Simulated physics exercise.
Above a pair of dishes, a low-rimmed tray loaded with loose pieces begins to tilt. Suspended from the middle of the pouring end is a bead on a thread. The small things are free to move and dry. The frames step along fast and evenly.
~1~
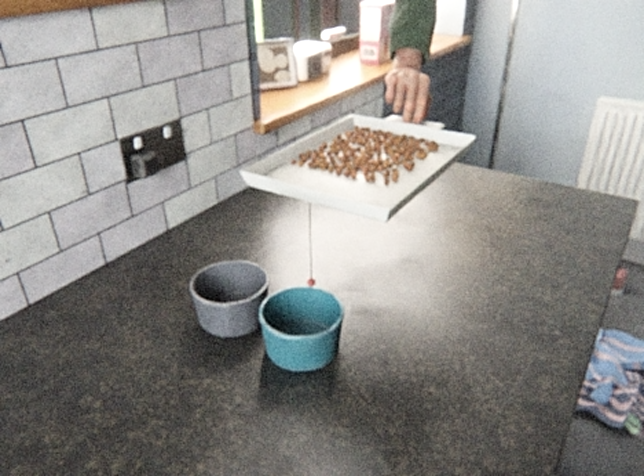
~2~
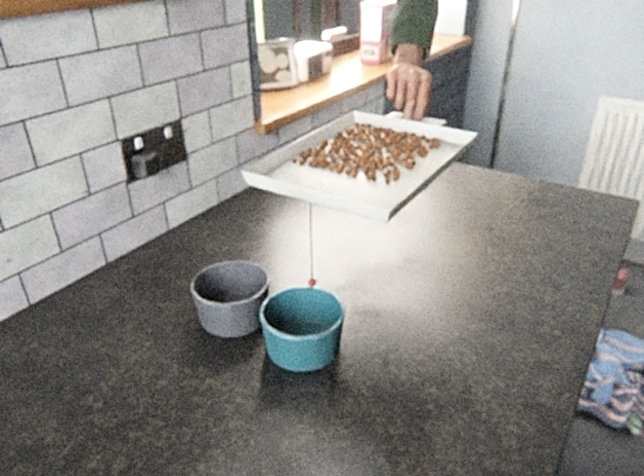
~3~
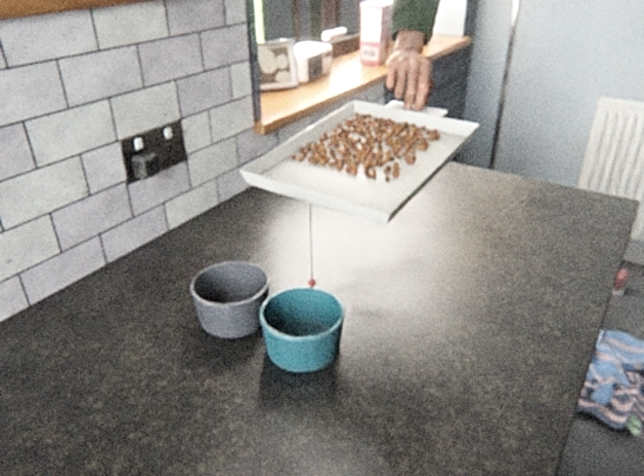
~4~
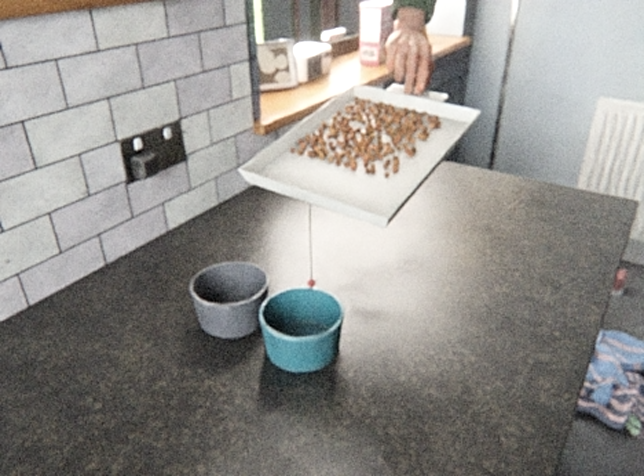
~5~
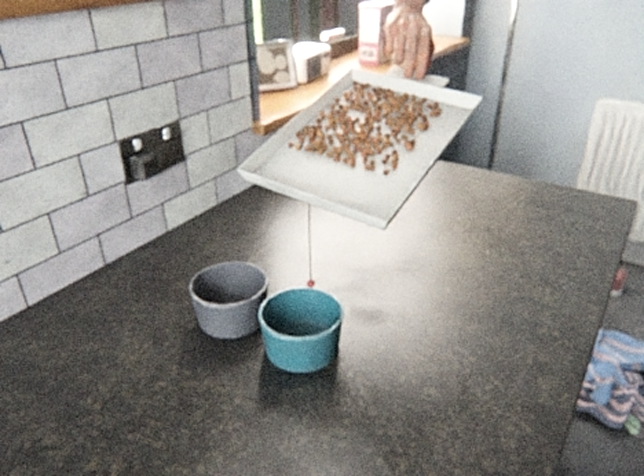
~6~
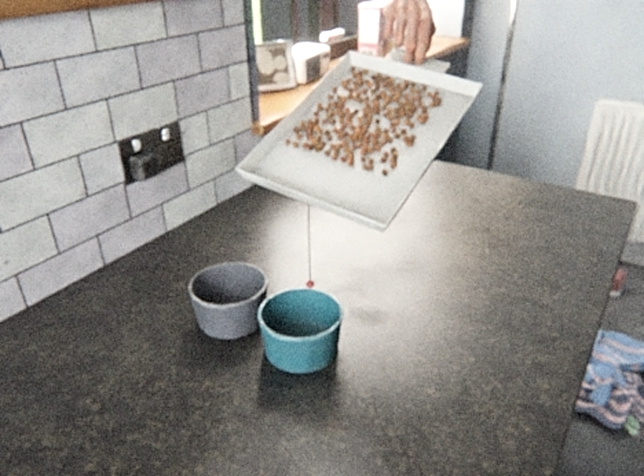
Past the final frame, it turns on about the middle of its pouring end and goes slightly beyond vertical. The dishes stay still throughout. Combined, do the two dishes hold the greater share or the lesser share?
The lesser share.
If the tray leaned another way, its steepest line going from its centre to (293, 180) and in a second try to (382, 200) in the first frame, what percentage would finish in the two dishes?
First heading 80 %, second heading 0 %.
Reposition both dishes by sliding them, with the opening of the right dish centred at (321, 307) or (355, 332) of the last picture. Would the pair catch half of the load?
Well, not up to half at the first spot and in excess of half at the second.
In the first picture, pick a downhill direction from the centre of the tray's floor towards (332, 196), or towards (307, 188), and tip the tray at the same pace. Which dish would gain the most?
Note: Place 1, the dish at the right; place 2, the dish at the left.
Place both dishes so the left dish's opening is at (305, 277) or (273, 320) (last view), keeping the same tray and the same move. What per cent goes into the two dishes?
Close to 30 in a hundred, then close to 50 in a hundred.
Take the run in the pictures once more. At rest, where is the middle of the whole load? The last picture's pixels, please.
Roughly at pixel (371, 393).
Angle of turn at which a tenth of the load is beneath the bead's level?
I'd put it at about 70 degrees.
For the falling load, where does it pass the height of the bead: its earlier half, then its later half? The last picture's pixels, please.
For the early half I get (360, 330), and for the late half (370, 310).
Just after the last frame, tray tipped steeply; roughly half on the tray; just a few in the right dish; about a tenth outside both; roughly half in the air.
A moment on, tray tipped past a quarter turn; just a few on the tray; about a tenth in the right dish; the larger part outside both; about a tenth in the air.
Further on, tray tipped past a quarter turn; about a tenth in the right dish; the larger part outside both.
When it is over, tray tipped past a quarter turn; about a tenth in the right dish; not one in the left dish; the larger part outside both.
